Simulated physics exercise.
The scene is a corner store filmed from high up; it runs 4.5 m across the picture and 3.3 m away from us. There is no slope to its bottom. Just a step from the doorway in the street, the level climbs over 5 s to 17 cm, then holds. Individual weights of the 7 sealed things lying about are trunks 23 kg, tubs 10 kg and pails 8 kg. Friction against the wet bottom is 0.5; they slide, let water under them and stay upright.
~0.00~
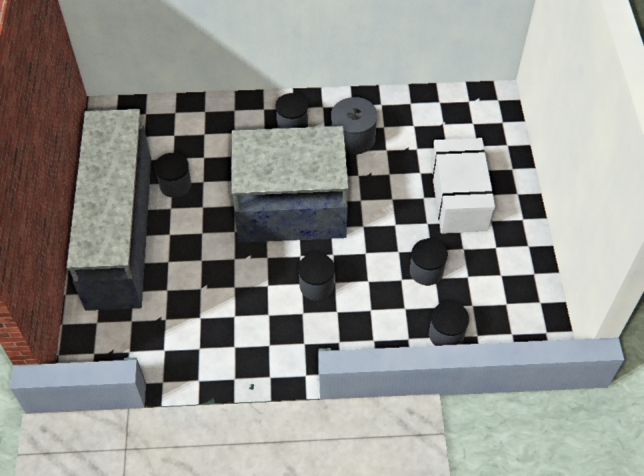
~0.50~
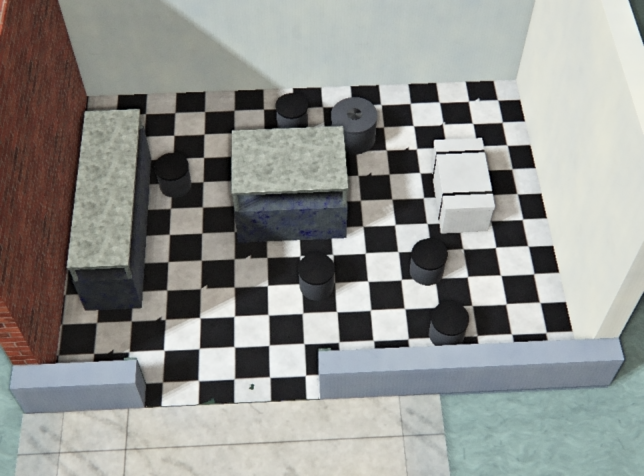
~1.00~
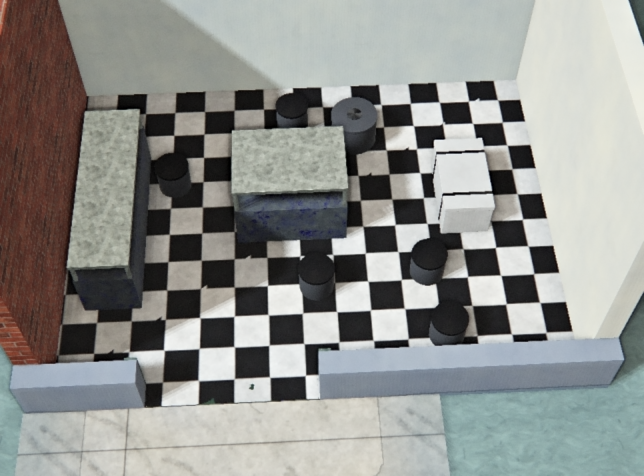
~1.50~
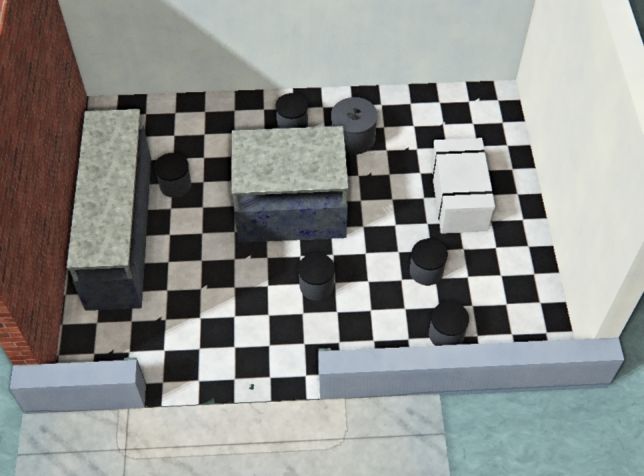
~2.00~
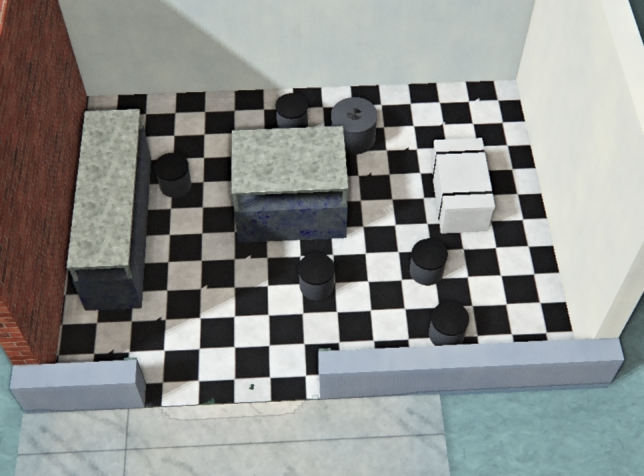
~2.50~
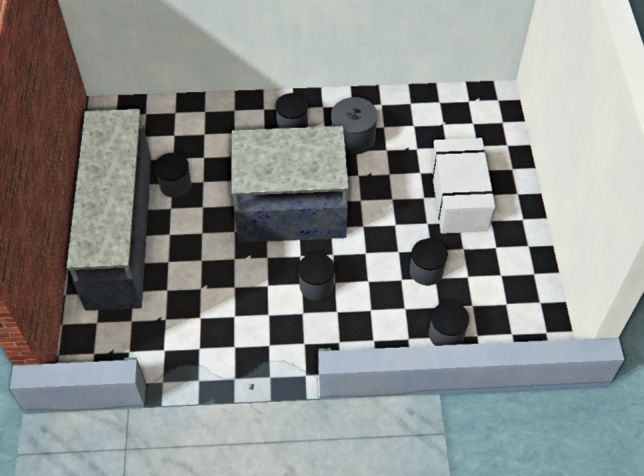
Water spreads across the pale paving outside a checker-floored shop and just reaches its doorway.
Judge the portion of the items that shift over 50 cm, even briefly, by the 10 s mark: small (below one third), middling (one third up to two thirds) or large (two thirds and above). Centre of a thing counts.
The portion is small.
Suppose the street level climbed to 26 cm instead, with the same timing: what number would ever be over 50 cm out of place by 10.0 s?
Then 5 of them.
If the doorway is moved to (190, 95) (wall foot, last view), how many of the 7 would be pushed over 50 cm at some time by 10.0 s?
The count would be 1.
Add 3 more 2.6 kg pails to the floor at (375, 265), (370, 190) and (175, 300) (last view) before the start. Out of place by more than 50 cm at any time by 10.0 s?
First exceeds it, second stays within it, third exceeds it.
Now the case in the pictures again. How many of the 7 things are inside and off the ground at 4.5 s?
Total: 0.
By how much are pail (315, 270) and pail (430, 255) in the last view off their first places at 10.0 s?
One is off by 80 cm, the other by 0 cm, in the order asked.
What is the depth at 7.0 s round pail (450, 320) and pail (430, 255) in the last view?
3 and 4 cm.
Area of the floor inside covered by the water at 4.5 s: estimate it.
Close to 3.0 m2, I'd say.
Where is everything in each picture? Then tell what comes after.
In the first picture, a trunk at (464, 173) rests on the ground; a tub at (354, 114) rests on the ground; water covers 0.0 m2; 0 of 7 have shifted.
In the second picture, a trunk at (464, 173) rests on the ground; a tub at (354, 114), on the bottom; water covers 0.0 m2; 0 of 7 have shifted.
In the third picture, a trunk at (464, 173) rests on the ground; a tub at (354, 114) rests on the ground; water covers 0.0 m2; 0 of 7 have shifted.
In the fourth picture, a trunk at (464, 173), on the bottom; a tub at (354, 114) rests on the ground; 0.0 m2 under water; 0 of 7 have shifted.
In the fifth picture, a trunk at (464, 173), on the bottom; a tub at (354, 114) rests on the ground; water covers 0.0 m2; 0 of 7 have shifted.
In the sixth picture, a trunk at (464, 173), on the bottom; a tub at (354, 114) rests on the ground; 0.1 m2 under water; 0 of 7 have shifted.
After 3.5 s 0 of 7 are over 50 cm from their spots; 0 afloat.
After 4.5 s 0 of 7 are over 50 cm from their spots; 0 afloat.
After 7.0 s 1 of 7 are over 50 cm from their spots; 0 afloat.
After 10.0 s 2 of 7 are over 50 cm from their spots, and 2 have been at some point; 1 afloat.
